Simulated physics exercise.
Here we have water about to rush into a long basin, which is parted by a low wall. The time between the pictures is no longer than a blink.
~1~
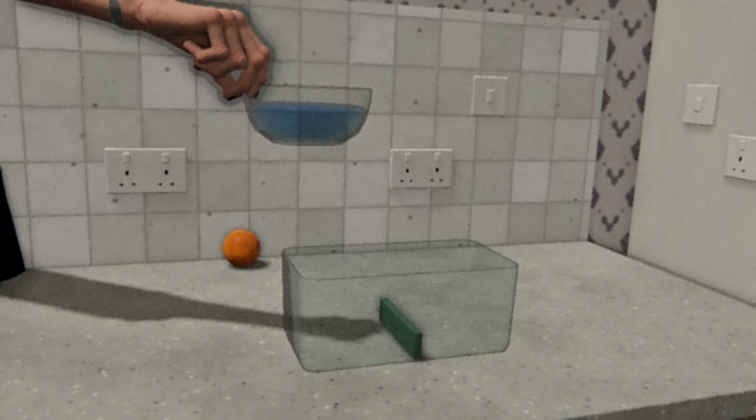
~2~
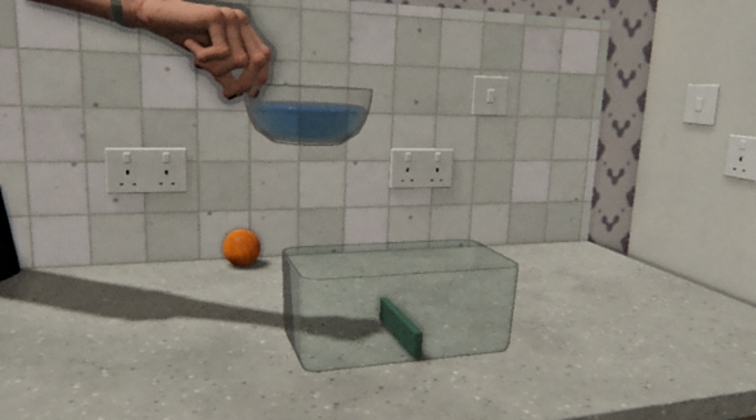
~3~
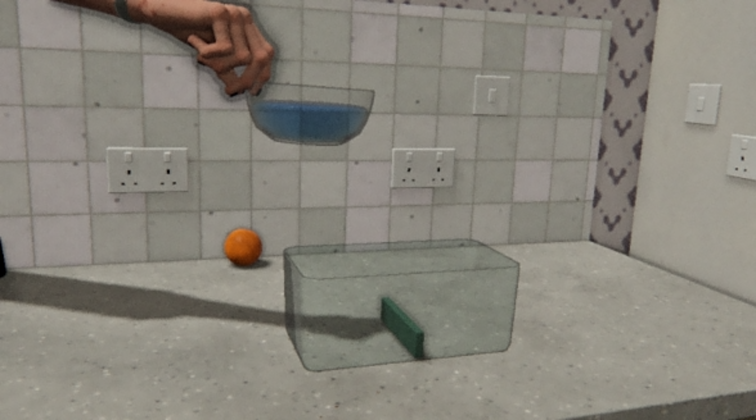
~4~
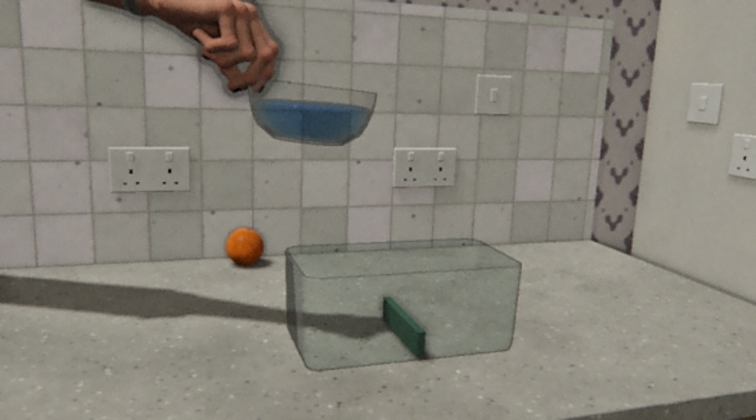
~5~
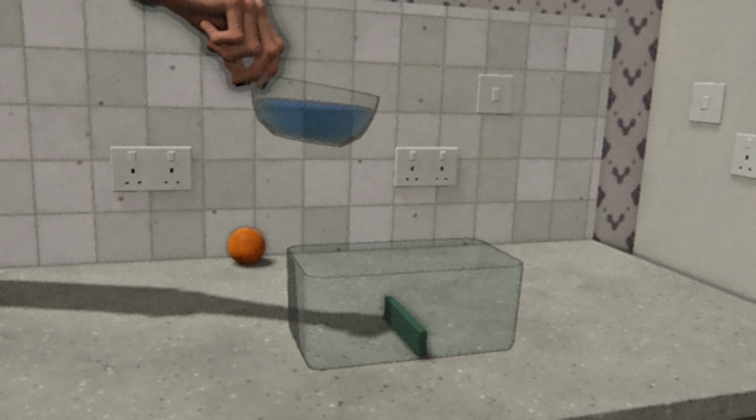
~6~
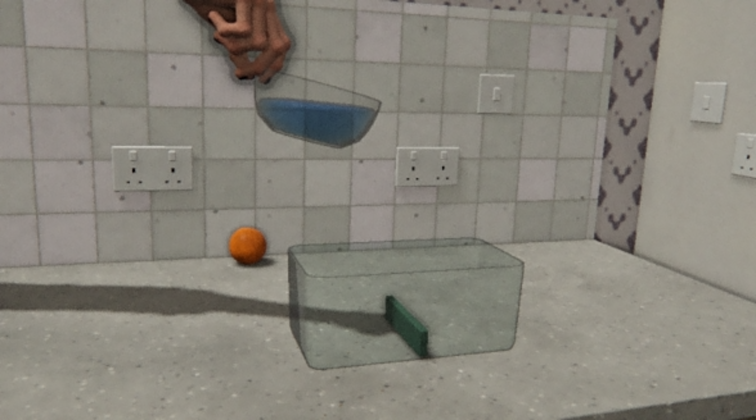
A hand held a clear bowl of blue water above a long, see-through basin with a low green wall inside, then slowly tilted the bowl a little toward the right.
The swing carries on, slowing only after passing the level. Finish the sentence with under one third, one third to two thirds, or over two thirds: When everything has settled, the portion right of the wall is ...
When everything has settled, the portion right of the wall is one third to two thirds.
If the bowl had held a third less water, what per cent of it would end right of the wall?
Near 35 parts in a hundred.
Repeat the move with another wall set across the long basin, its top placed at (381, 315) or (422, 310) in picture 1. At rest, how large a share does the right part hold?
In order, some 70 and 15 in a hundred.
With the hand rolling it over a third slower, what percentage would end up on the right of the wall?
Some 65 per cent.
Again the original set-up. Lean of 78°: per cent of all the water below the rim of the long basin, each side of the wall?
On the left 5 per cent, on the right 10 per cent.
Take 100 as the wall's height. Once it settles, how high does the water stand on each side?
Left near 40; right near 50.
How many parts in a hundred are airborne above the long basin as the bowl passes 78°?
Roughly 55 in a hundred.
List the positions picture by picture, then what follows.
In the first picture, tilt 0°; pouring edge (368, 90); surface from (248, 104) to (363, 107); the long basin's rim runs from (291, 265) to (495, 253); the wall's top is at (400, 315).
In the second picture, tilt 1°; pouring edge (369, 91); surface from (248, 104) to (362, 107).
In the third picture, tilt 2°; pouring edge (371, 92); surface from (250, 103) to (365, 107).
In the fourth picture, tilt 5°; pouring edge (373, 95); surface from (252, 101) to (367, 108).
In the fifth picture, tilt 9°; pouring edge (376, 98); surface from (255, 100) to (369, 108).
In the sixth picture, tilt 13°; pouring edge (377, 103); surface from (258, 100) to (372, 109).
A moment on, the bowl is tipped on its side and 35 per cent is still to pour, 3 is left of the wall and 8 right of it.
Next, the bowl is tipped right over and 0 per cent is still to pour, 38 is left of the wall and 54 right of it.
Then the bowl is tipped right over and 0 per cent is still to pour, 44 is left of the wall and 55 right of it.
Later the bowl is tipped right over and 0 per cent is still to pour, 44 is left of the wall and 55 right of it.
In the end 44 per cent lies left of the wall, 55 right of it and 1 outside.
